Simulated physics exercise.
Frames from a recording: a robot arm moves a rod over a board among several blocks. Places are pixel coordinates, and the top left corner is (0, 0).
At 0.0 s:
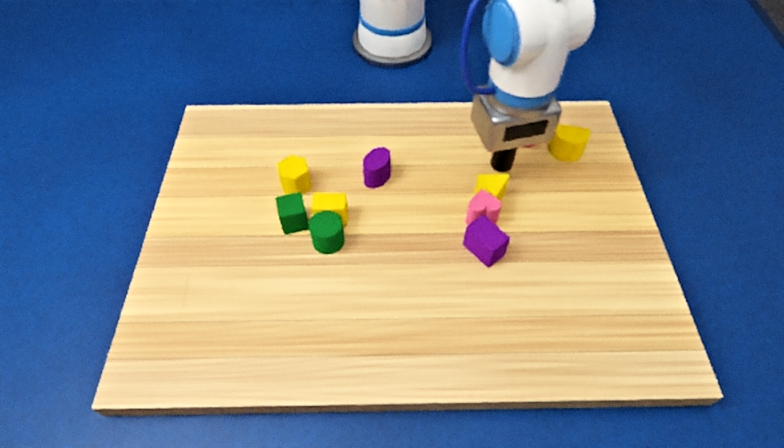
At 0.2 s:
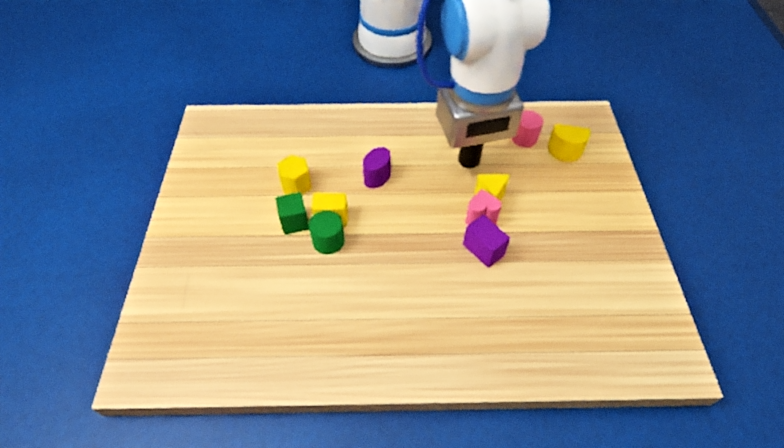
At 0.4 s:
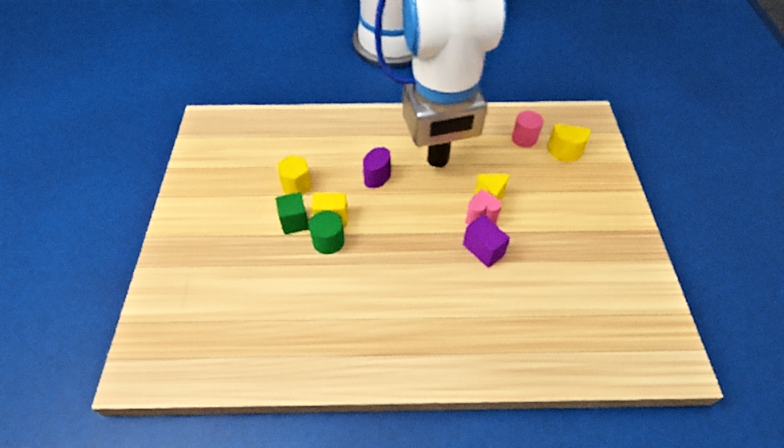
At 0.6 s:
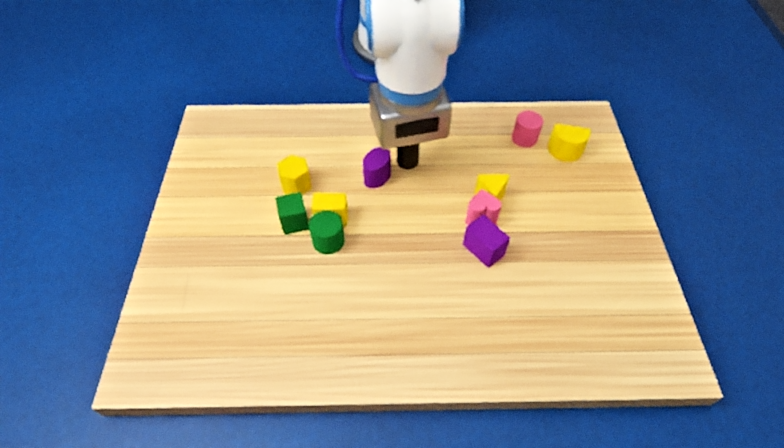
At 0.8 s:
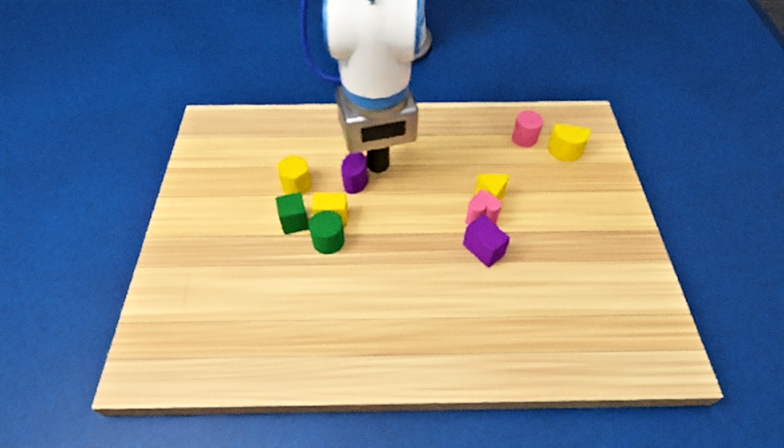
A robot arm moves its rod left across the board and pushes a purple block left.
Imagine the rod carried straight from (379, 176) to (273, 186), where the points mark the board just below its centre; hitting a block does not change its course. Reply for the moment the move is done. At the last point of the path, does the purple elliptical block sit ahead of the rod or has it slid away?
Prediction: Slipped aside.
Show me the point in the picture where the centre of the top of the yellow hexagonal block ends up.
The answer is (241, 174).
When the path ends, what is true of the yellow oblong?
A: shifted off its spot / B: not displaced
B (not displaced)
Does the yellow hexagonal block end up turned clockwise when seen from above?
I expect so.
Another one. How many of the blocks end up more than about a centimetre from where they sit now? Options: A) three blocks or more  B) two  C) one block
Choice B: Two.
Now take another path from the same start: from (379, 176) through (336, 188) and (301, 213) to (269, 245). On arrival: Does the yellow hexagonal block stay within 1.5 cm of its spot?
Going by the path, no.
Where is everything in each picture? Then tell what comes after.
Rod's lower end at (501, 164); green four-sided block at (290, 204); yellow hexagonal block at (293, 166); yellow oblong at (329, 201); purple elliptical block at (377, 158), in the first picture.
Rod at (469, 161); blocks still, in the second picture.
Rod at (438, 160); blocks still, in the third picture.
Rod at (408, 161); blocks still, in the fourth picture.
Rod at (378, 165); green four-sided block at (290, 204); yellow hexagonal block at (293, 166); yellow oblong at (329, 201); purple elliptical block at (354, 163), in the fifth picture.
On the path given first. One third of the way, rod at (342, 169); purple elliptical block at (321, 173), turned 35° anticlockwise.
Two thirds of the way, rod at (305, 173); yellow hexagonal block at (274, 171), turned 50° clockwise; purple elliptical block at (300, 183), turned 105° anticlockwise.
At the end, rod at (270, 176); green four-sided block still; yellow hexagonal block at (241, 174), turned 45° clockwise; yellow oblong still; purple elliptical block at (292, 184), turned 140° anticlockwise.
